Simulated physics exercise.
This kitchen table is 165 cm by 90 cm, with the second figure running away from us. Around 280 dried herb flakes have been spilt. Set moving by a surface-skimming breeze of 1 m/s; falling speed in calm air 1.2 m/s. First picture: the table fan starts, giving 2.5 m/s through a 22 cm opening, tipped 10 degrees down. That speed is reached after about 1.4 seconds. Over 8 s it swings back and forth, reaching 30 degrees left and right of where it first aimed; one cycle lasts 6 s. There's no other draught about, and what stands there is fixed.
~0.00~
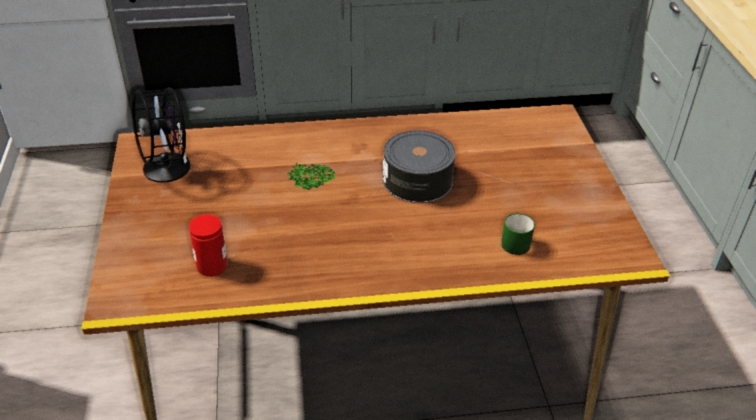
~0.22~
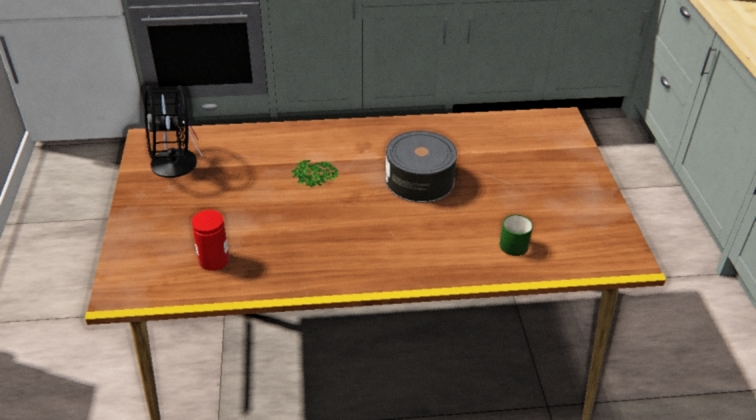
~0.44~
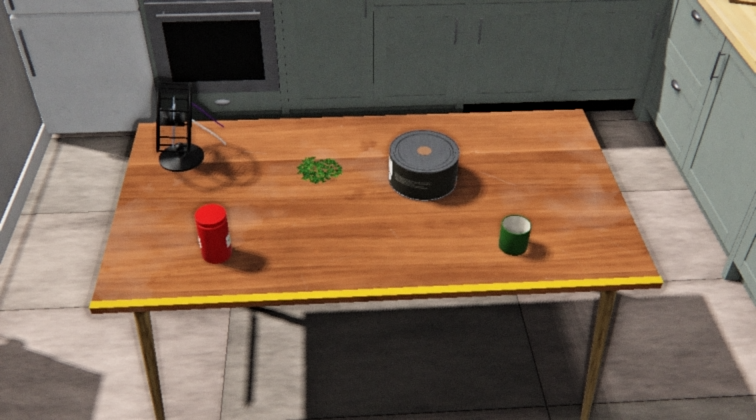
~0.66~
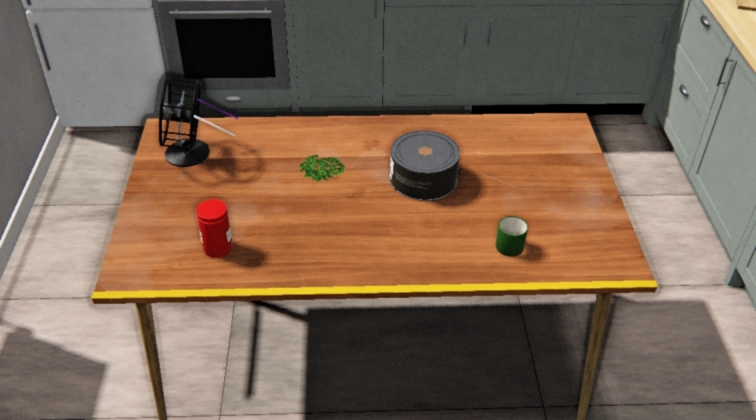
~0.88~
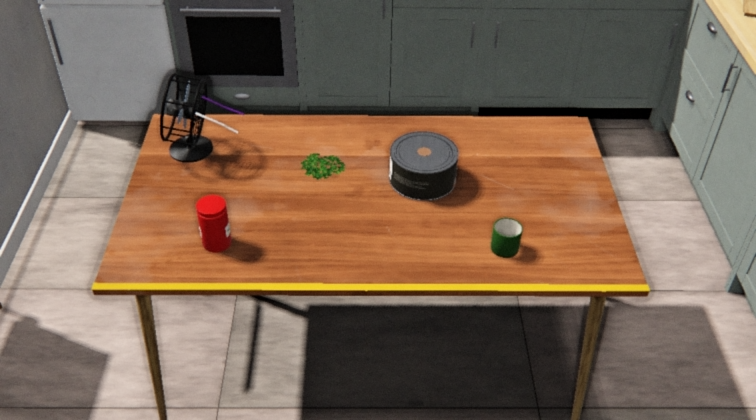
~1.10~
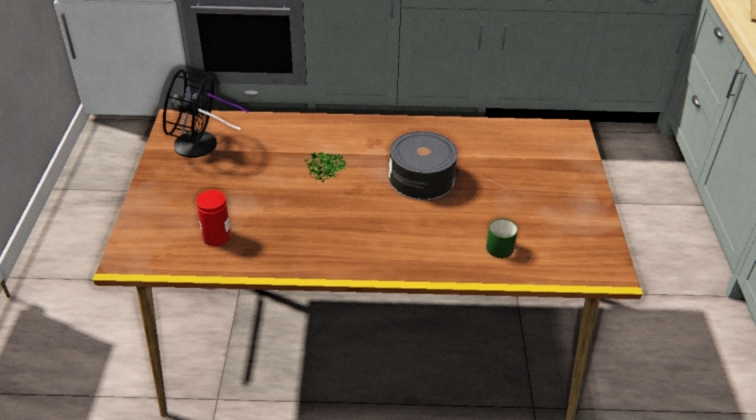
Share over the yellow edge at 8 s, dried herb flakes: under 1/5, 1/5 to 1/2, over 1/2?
Over 1/2.
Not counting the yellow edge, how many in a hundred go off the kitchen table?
Roughly 25 per cent.
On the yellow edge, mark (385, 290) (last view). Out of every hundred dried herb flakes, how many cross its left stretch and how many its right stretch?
0 % left, 70 % right.
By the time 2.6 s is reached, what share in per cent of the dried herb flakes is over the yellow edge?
I'd say somewhere near 60 %.
After 1.6 s, 100 % are still on the top, 0 % are over the yellow edge; the middle of those left on the top is near (398, 200).
After 2.6 s, 16 % are still on the top, 64 % are over the yellow edge; the middle of those left on the top is near (393, 169).
After 4.4 s, 12 % are still on the top, 65 % are over the yellow edge.
After 8.0 s, at the end, 67 % are over the yellow edge.
